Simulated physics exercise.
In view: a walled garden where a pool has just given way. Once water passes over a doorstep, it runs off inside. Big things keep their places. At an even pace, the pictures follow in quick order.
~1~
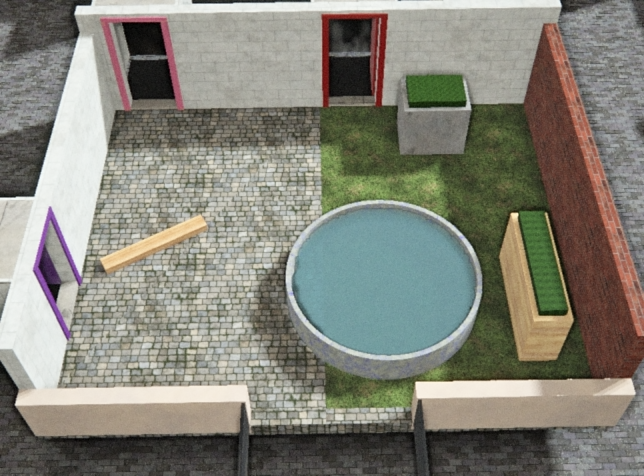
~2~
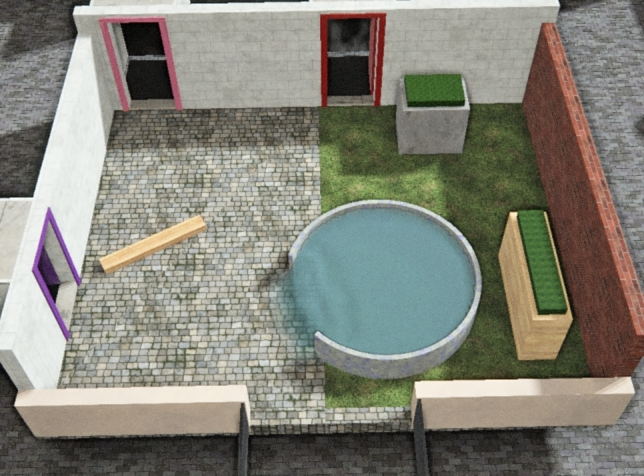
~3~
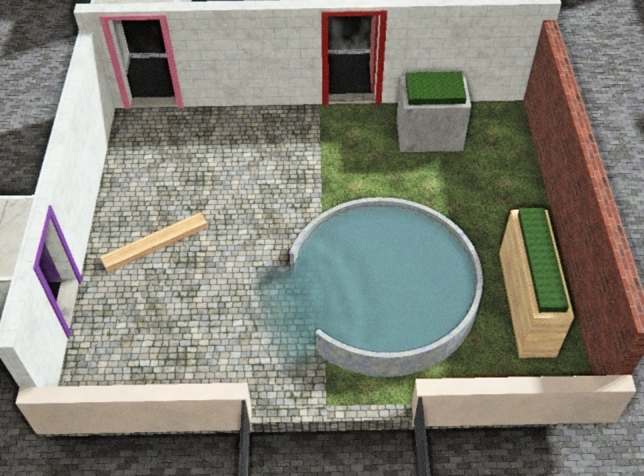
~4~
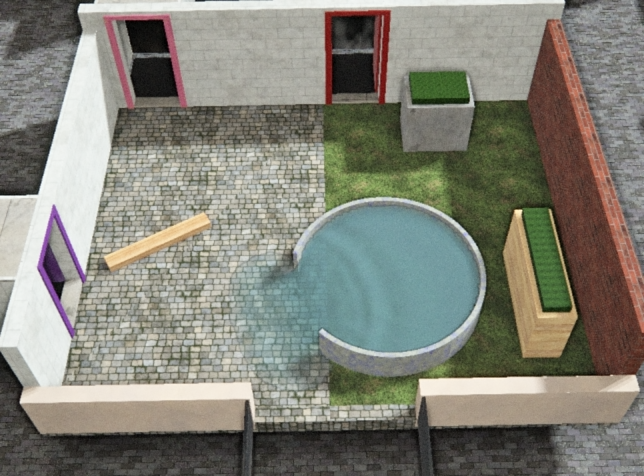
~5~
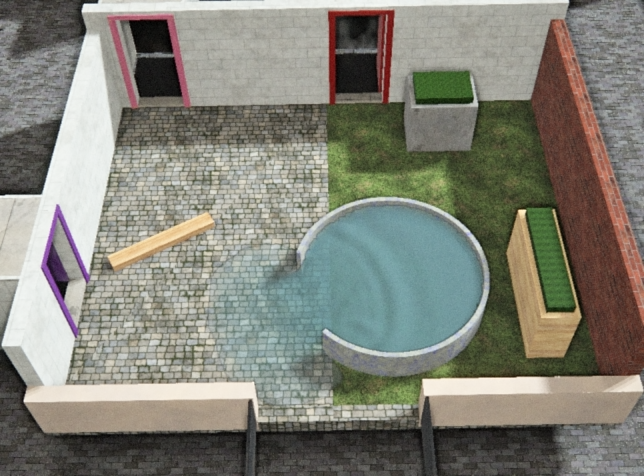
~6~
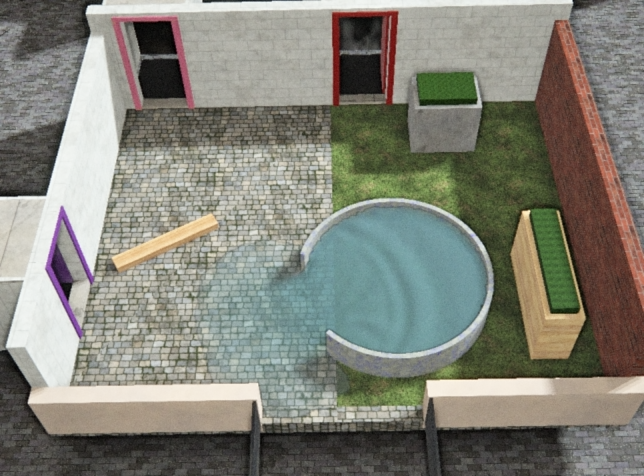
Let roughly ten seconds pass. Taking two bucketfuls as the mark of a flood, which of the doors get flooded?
The pink door gets flooded, the purple door gets flooded, the red door stays below the mark.
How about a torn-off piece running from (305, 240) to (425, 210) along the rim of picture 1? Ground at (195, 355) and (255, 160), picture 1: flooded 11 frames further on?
Well, the first place would be still bare and the second one submerged.
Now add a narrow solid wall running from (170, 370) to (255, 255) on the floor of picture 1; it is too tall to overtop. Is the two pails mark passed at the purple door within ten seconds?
Result - purple door doesn't reach it.
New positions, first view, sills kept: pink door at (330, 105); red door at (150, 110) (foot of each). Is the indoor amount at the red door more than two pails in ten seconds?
The red door crosses the line.
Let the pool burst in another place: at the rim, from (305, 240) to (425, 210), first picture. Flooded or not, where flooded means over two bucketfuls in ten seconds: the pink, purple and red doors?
Well, the pink door overshoots, the purple door comes up short, and the red door overshoots.
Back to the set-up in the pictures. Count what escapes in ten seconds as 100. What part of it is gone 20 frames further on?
Some 30 per cent.
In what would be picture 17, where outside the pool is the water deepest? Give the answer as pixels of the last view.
That spot is close to (66, 411).
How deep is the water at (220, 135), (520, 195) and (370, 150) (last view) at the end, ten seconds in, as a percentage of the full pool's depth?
10, 0 and 14 per cent, roughly.
A moment on, water covers 20 % of the floor; the pink door not reached, the purple door not reached, the red door not reached.
Next, water covers 25 % of the floor; the pink door not reached, the purple door under two buckets in, the red door not reached.
Then, water covers 30 % of the floor; the pink door not reached, the purple door far over two buckets in, the red door not reached.
Later, water covers 55 % of the floor; the pink door under two buckets in, the purple door far over two buckets in, the red door not reached.
In the end, water covers 75 % of the floor; the pink door over two buckets in, the purple door far over two buckets in, the red door under two buckets in.
